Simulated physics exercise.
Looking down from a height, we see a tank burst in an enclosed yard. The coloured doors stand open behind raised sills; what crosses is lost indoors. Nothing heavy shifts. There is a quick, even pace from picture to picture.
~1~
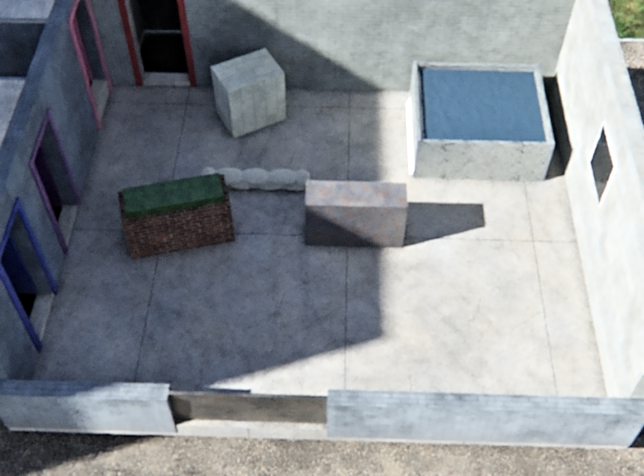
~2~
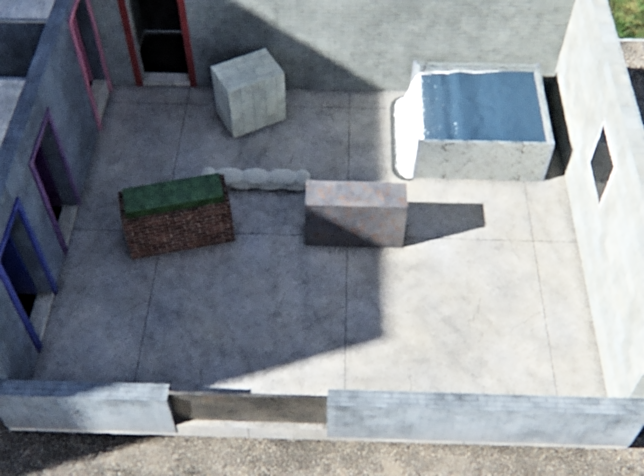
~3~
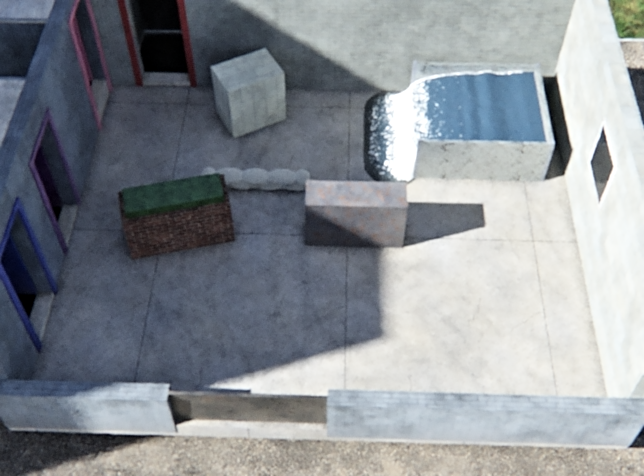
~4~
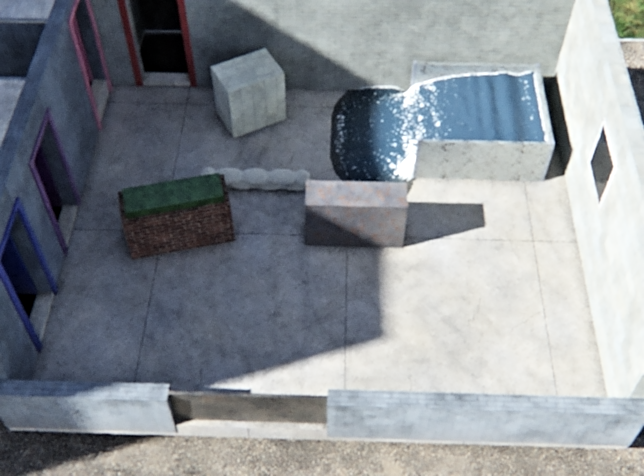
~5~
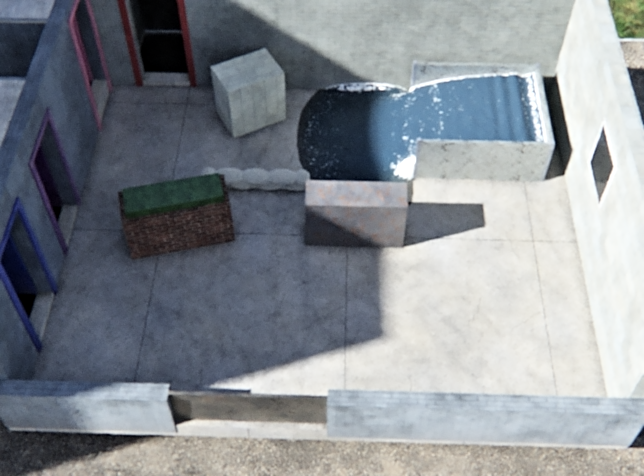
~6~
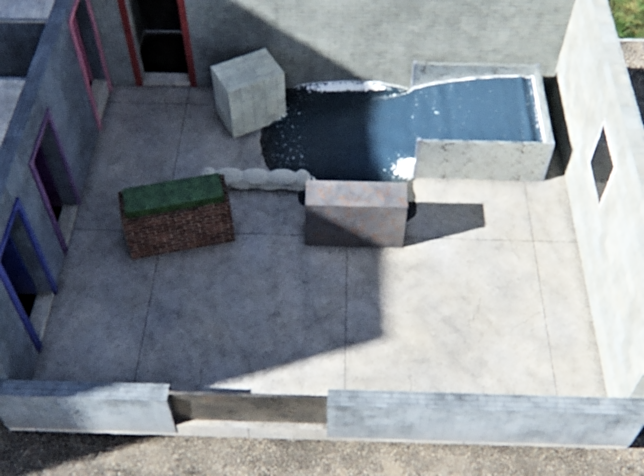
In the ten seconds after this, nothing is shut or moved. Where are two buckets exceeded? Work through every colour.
In the end red door: Exceeds two buckets, pink door: Within two buckets, blue door: Within two buckets, purple door: Exceeds two buckets.
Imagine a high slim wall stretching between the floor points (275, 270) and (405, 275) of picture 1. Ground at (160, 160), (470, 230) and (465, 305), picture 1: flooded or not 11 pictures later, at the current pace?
Taking the points in the order given, they are inundated, high and dry and high and dry.
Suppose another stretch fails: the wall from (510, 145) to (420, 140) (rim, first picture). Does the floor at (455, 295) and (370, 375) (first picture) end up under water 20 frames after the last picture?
Going through them in order, the first ends up waterlogged and the second waterlogged.
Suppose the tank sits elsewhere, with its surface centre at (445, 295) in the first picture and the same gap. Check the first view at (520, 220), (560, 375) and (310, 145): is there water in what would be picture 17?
First spot bare, second bare, third bare.
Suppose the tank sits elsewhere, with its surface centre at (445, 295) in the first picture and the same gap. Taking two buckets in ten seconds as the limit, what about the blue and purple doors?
The blue door exceeds it while the purple door exceeds it.
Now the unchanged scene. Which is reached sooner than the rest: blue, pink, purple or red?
The red one, I reckon.
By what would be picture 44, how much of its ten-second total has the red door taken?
I'd put it at 95 percent.
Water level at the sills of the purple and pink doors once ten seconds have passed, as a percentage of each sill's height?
I'd put it at close to 150 and 20 per cent.
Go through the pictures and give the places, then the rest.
The first frame shows still water in the tank at (480, 105).
In the second frame, water pours out at (416, 124) and has run to (410, 178).
In the third frame, the front is at a hidden place, out from the gap at (416, 127).
In the fourth frame, water pours out at (415, 128) and has run to a hidden place.
In the fifth frame, water pours out at (415, 129) and has run to (323, 90).
In the sixth frame, the front is at (266, 145), out from the gap at (415, 129).
A moment on, water covers 25 % of the floor; the red door wet at the sill, nothing in, the pink door not reached, the blue door not reached, the purple door not reached.
Next, water covers 40 % of the floor; the red door wet at the sill, nothing in, the pink door wet at the sill, nothing in, the blue door not reached, the purple door wet at the sill, nothing in.
Then, water covers 55 % of the floor; the red door wet at the sill, nothing in, the pink door wet at the sill, nothing in, the blue door wet at the sill, nothing in, the purple door over two buckets in.
Later, water covers 70 % of the floor; the red door over two buckets in, the pink door wet at the sill, nothing in, the blue door wet at the sill, nothing in, the purple door over two buckets in.
In the end, water covers 95 % of the floor; the red door over two buckets in, the pink door wet at the sill, nothing in, the blue door under two buckets in, the purple door far over two buckets in.
